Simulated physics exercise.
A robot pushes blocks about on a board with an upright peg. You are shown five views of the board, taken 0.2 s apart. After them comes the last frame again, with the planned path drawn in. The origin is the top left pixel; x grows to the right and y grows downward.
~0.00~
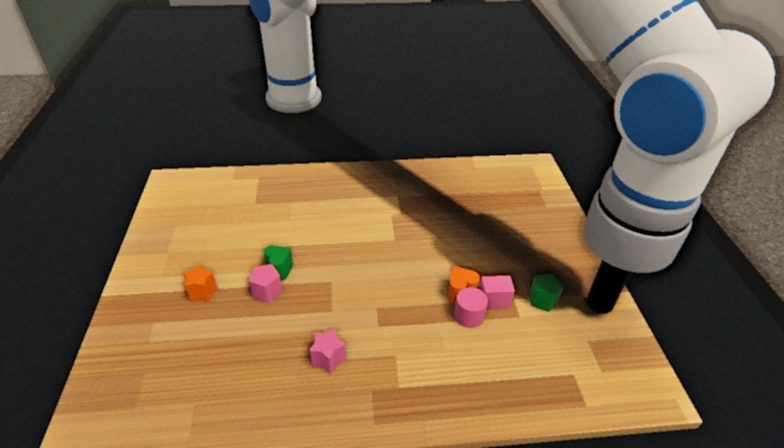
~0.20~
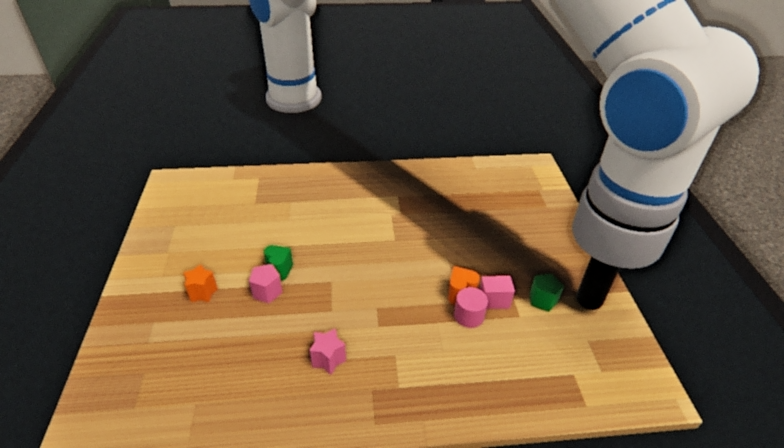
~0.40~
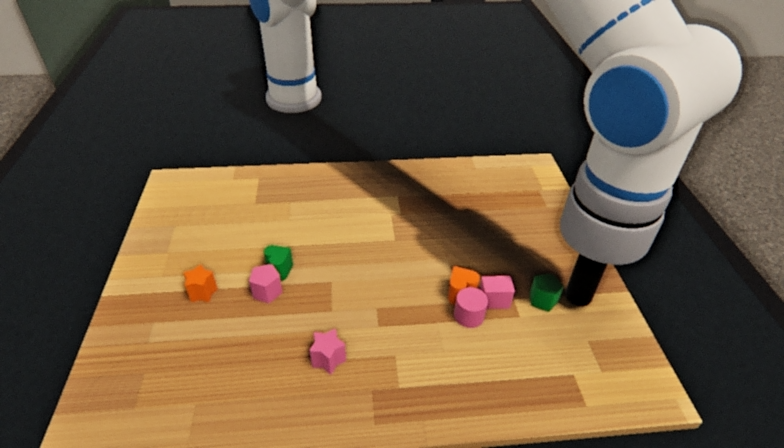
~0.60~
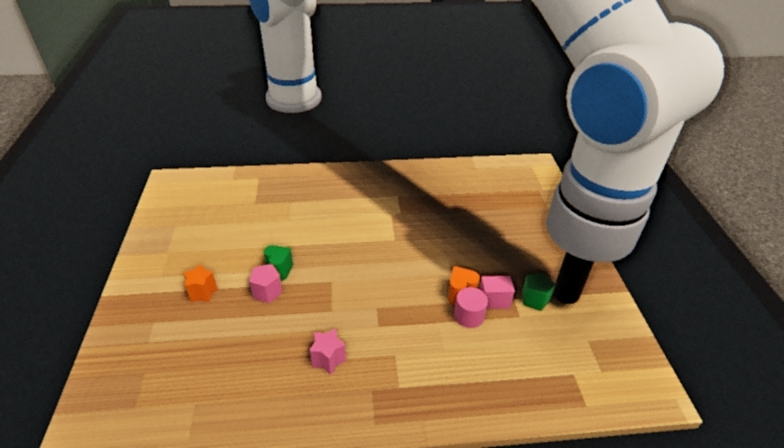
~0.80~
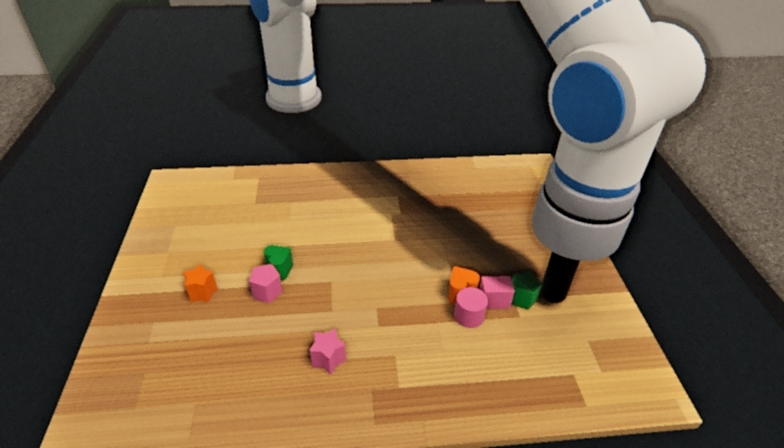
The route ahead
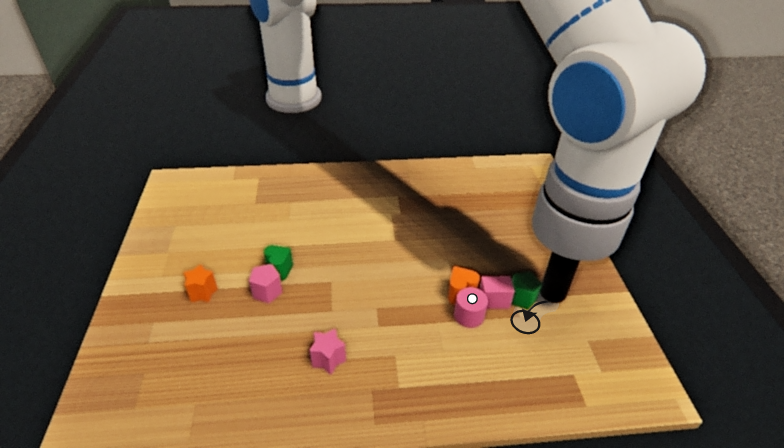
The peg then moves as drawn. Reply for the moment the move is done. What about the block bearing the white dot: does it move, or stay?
That block stays.
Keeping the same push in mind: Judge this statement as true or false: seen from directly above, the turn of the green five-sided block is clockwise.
That is true.
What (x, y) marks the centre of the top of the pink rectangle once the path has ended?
Located at (476, 280).
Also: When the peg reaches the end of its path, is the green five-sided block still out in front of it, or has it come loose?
Slid away.
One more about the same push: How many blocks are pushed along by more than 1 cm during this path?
Moved: More than two.
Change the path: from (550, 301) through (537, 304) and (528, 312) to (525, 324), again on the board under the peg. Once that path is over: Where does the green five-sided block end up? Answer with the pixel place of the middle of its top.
Somewhere near (504, 291).
Path on the board, from (550, 301) over (538, 304) and (529, 311) to (525, 322); the dot is on the pink circular block.
On the path given first. Halfway along, peg (534, 300); orange heart (451, 276), turned 25° anticlockwise; pink rectangle (480, 280), turned 25° clockwise; green five-sided block (508, 285), turned 15° clockwise.
At the end, peg (528, 315); orange heart (449, 275), turned 35° anticlockwise; pink circular block in place; pink rectangle (476, 280), turned 35° clockwise; green five-sided block (504, 291), turned 40° clockwise.
